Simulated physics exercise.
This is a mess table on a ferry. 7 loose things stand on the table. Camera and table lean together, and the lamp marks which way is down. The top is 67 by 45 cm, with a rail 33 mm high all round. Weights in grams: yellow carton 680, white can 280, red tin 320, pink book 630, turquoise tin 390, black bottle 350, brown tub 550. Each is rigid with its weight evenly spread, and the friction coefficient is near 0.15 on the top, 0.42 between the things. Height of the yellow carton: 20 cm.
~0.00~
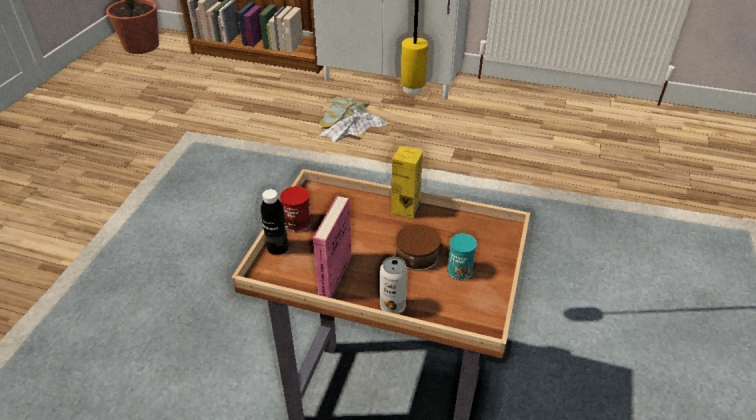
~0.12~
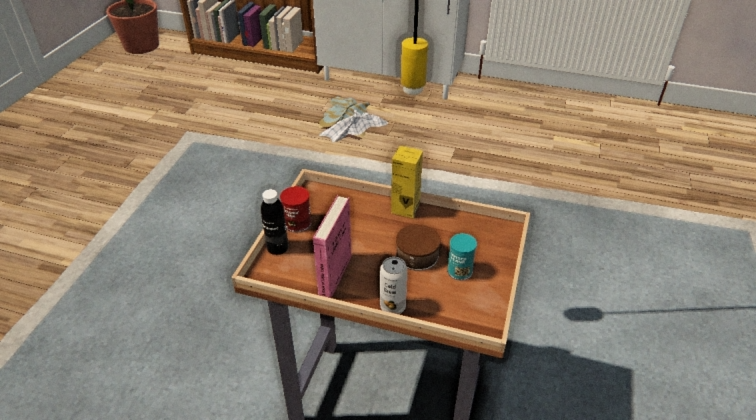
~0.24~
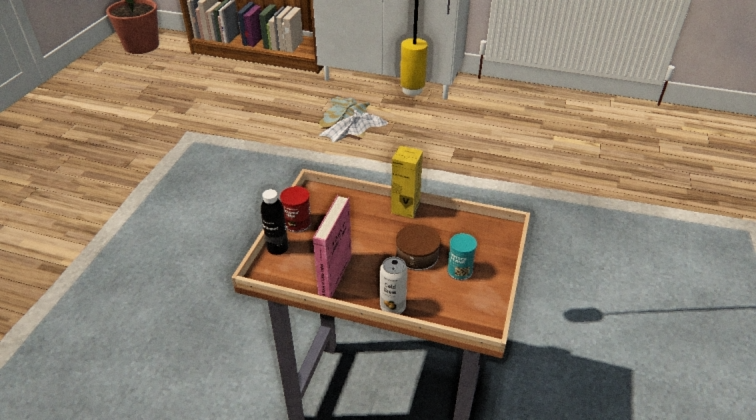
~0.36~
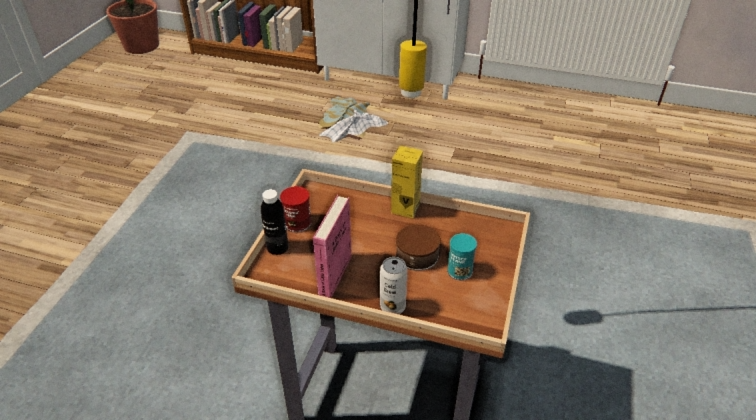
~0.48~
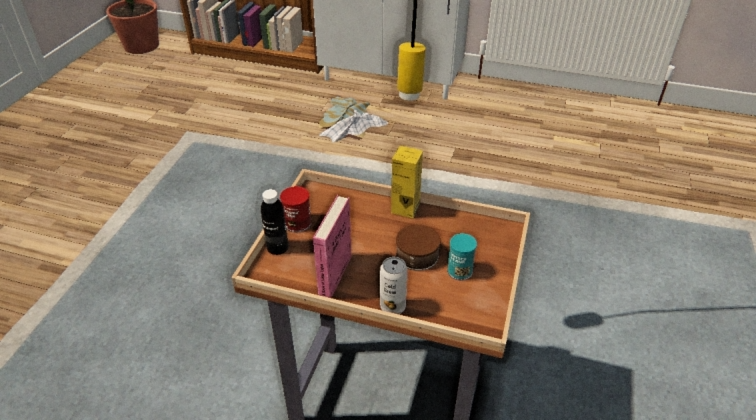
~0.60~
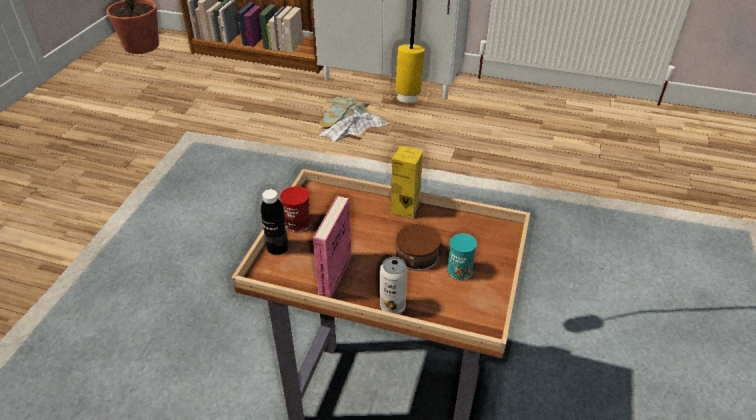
The clip opens on a wooden tray table holding a yellow carton, a pink book, a black bottle, tins, a can and a brown tub, all still. Behind it, a hanging yellow cylinder then drifts slightly down and left, while a shadow on the rug shifts slightly and the tabletop items stay put.
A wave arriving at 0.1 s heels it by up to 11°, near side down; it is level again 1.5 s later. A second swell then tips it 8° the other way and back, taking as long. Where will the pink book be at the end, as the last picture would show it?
The pink book comes to rest near (331, 253).
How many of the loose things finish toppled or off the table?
0 of them.
After 0.90 s, floor tilted 11°, near side down.
After 1.10 s, floor tilted 8°, near side down; pink book slid 2 cm near (331, 253); yellow carton slid 4 cm; black bottle slid 3 cm.
After 1.30 s, floor tilted 4°, near side down; pink book slid 2 cm near (331, 253); yellow carton slid 6 cm; black bottle slid 5 cm.
At rest (3.6 s), not toppled but over 5 cm from the start, yellow carton, red tin, turquoise tin and black bottle; the other 3 in place, give or take 5 cm. In the last view, pink book near (331, 253).
